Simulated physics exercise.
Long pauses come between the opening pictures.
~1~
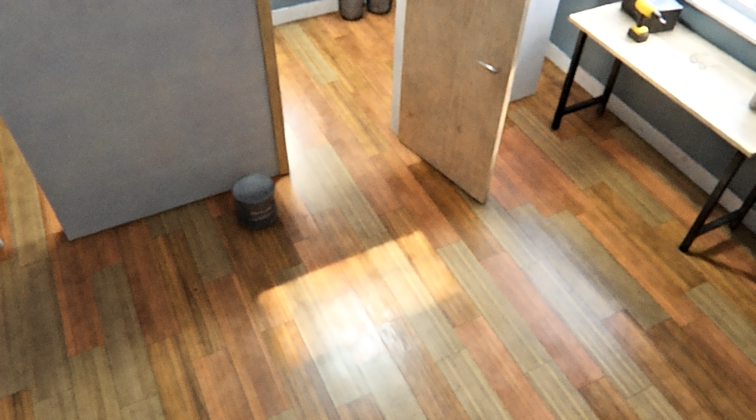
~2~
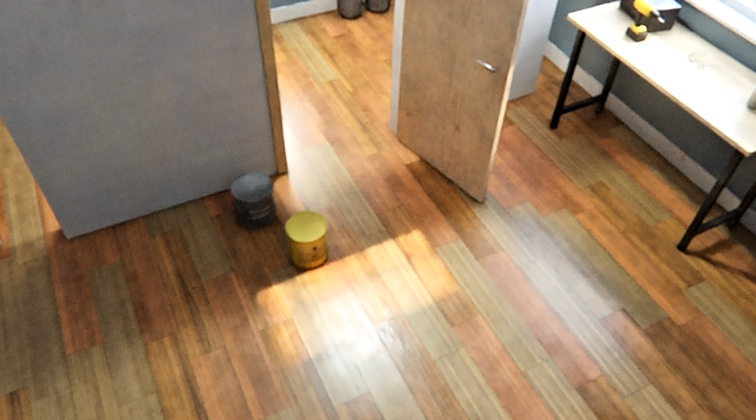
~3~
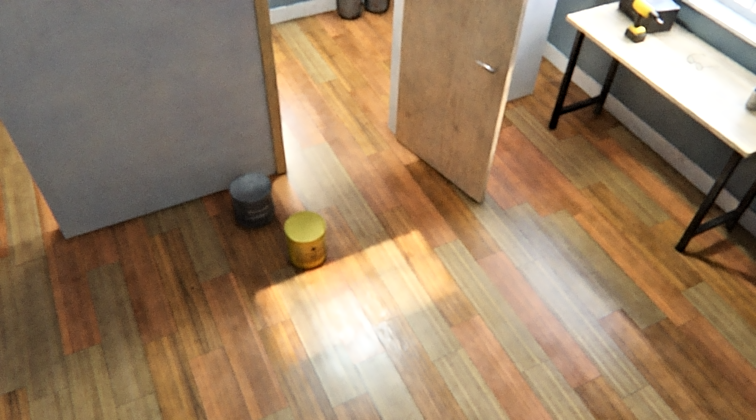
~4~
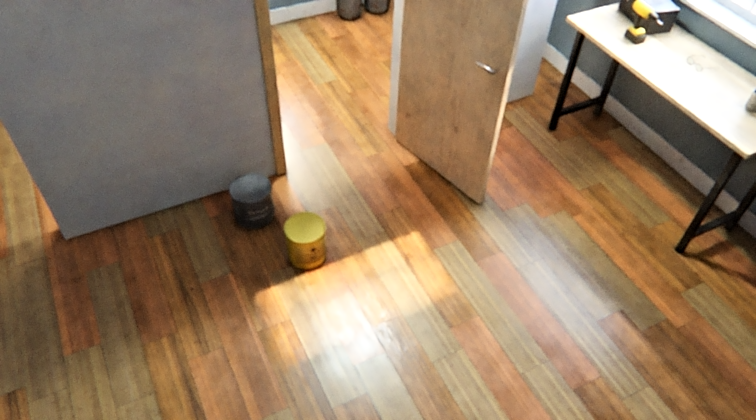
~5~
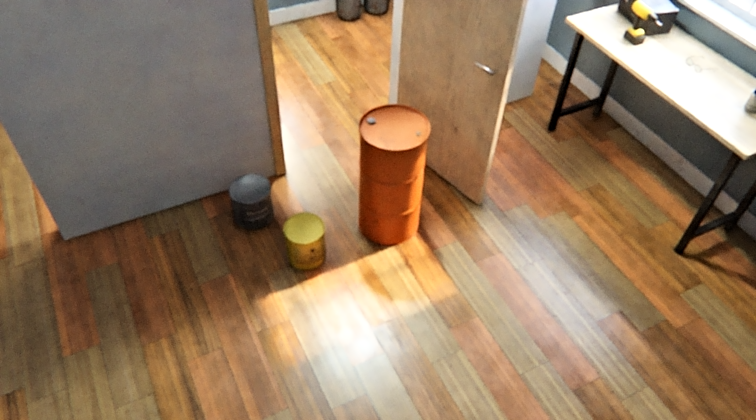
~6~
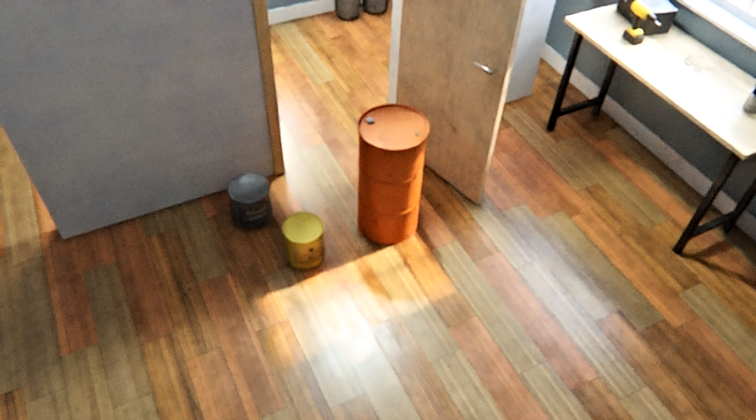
Yellow pail appearing beside a grey pail on a wood floor, then an orange drum appearing by the motionless open door.
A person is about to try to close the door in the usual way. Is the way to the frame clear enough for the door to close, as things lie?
No - the attempt is thwarted.
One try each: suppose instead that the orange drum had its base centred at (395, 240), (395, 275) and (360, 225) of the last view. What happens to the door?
First try: It gets caught partway; second try: It swings home; third try: It gets caught partway.
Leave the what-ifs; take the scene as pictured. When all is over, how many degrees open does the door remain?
The door ends up some 75° open.
Then, 0.50 s after the last picture, open by 87°.
Then, 0.70 s after the last picture, open by 74°.
At rest, open by 73°; all 3 in place. Seen from the same camera at the end, orange drum near (386, 178).
